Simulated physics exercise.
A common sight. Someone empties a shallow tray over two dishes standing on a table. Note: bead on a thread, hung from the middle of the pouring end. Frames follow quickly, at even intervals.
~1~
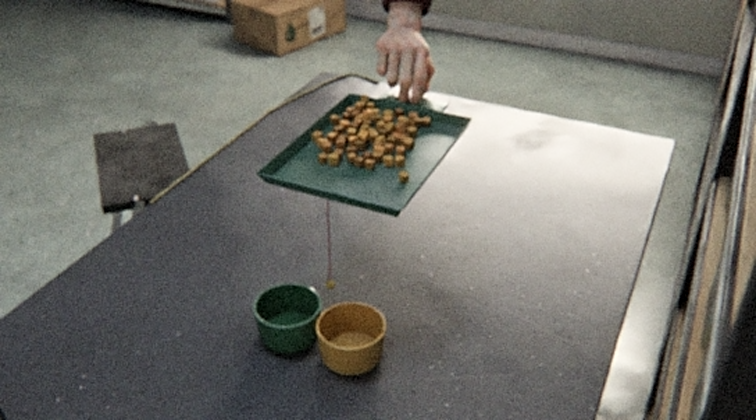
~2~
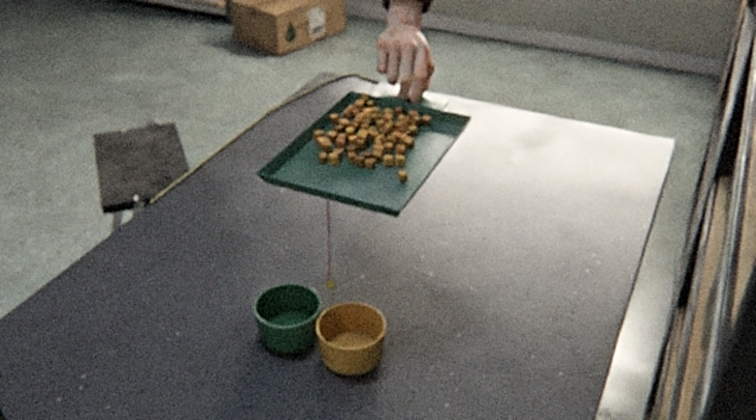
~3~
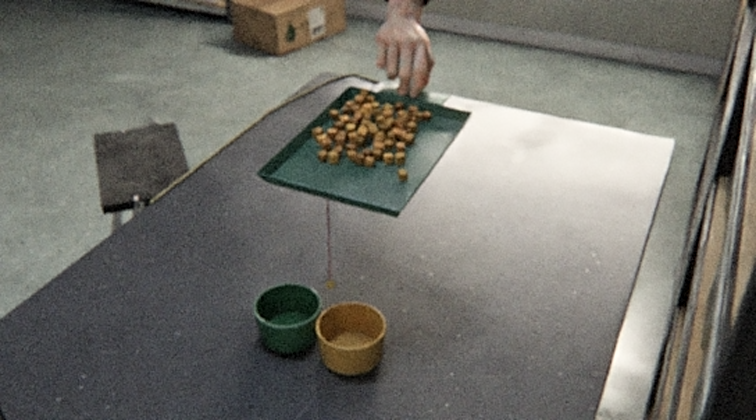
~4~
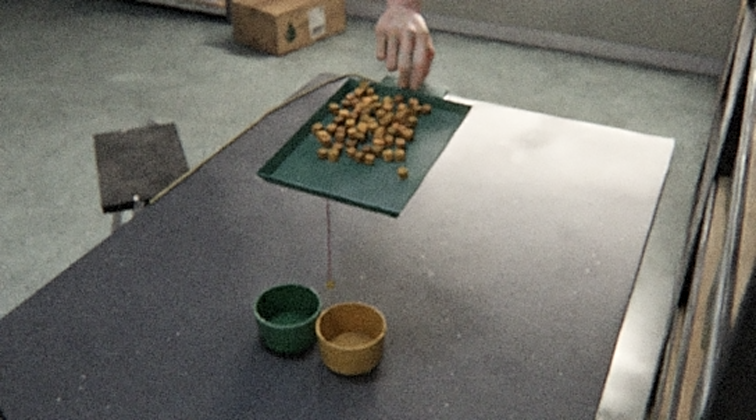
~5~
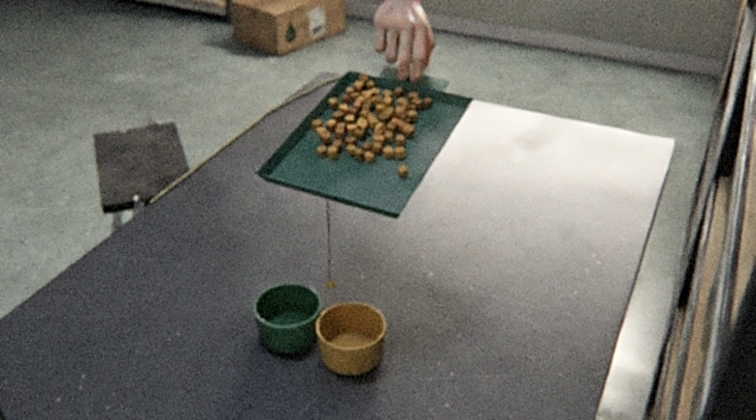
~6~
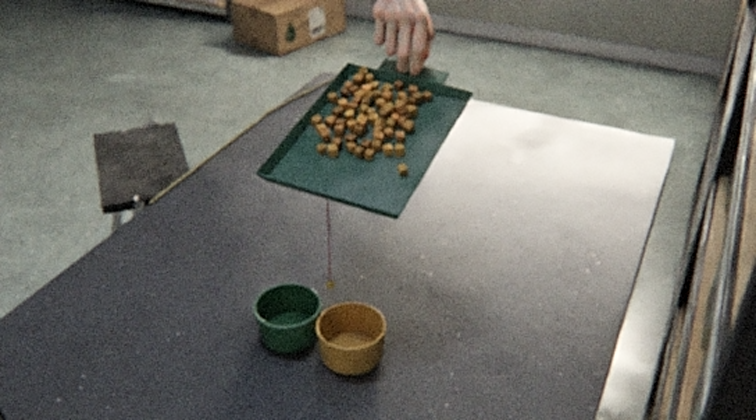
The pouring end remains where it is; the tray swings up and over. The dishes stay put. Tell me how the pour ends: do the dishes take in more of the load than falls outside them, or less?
Most likely the spill will be the lesser part.
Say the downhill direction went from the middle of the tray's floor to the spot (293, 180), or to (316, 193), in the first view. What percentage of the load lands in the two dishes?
The first comes to 30 %, while the second comes to 60 %.
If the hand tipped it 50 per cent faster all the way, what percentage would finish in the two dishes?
Result: About 60 per cent.
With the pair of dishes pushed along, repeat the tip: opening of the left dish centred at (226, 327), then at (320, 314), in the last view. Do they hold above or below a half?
Held in all, by try: A smaller portion, then a larger portion.
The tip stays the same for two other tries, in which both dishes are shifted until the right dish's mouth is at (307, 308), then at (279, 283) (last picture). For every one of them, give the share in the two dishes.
It would be near 30 per cent first and near 0 per cent second.
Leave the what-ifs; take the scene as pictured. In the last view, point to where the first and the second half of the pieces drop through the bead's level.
(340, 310), then (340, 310).
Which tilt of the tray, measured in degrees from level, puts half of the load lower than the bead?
Approx. 95° from level.
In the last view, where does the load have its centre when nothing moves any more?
Around (347, 351).
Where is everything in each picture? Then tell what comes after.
Corners of the pouring end at (264, 171) and (397, 205), level; middle of the load at (371, 133), croutons; left dish at (271, 337); right dish at (336, 359); bead on its thread at (330, 284), in the first picture.
Corners of the pouring end at (264, 171) and (397, 206), level; middle of the load at (371, 132), in the second picture.
Corners of the pouring end at (264, 171) and (397, 206), tipped barely, lowest at the right corner; middle of the load at (371, 129), in the third picture.
Corners of the pouring end at (264, 171) and (397, 207), tipped barely, lowest at the right corner; middle of the load at (371, 124), in the fourth picture.
Corners of the pouring end at (264, 171) and (397, 208), tipped a little, lowest at the right corner; middle of the load at (371, 119), in the fifth picture.
Corners of the pouring end at (263, 171) and (396, 209), tipped a little, lowest at the right corner; middle of the load at (371, 114); left dish at (271, 337); right dish at (336, 359), in the sixth picture.
Soon, tray tipped steeply; about two thirds on the tray; a small part in the right dish; a stray few in the left dish; a small part outside both; a small part in the air.
A while on, tray tipped right over; a small part on the tray; about a third in the right dish; a small part in the left dish; a small part outside both; about a quarter in the air.
Towards the end, tray tipped past a quarter turn; about half in the right dish; about a quarter in the left dish; about a third outside both.
Finally, tray tipped past a quarter turn; about half in the right dish; about a quarter in the left dish; about a third outside both.
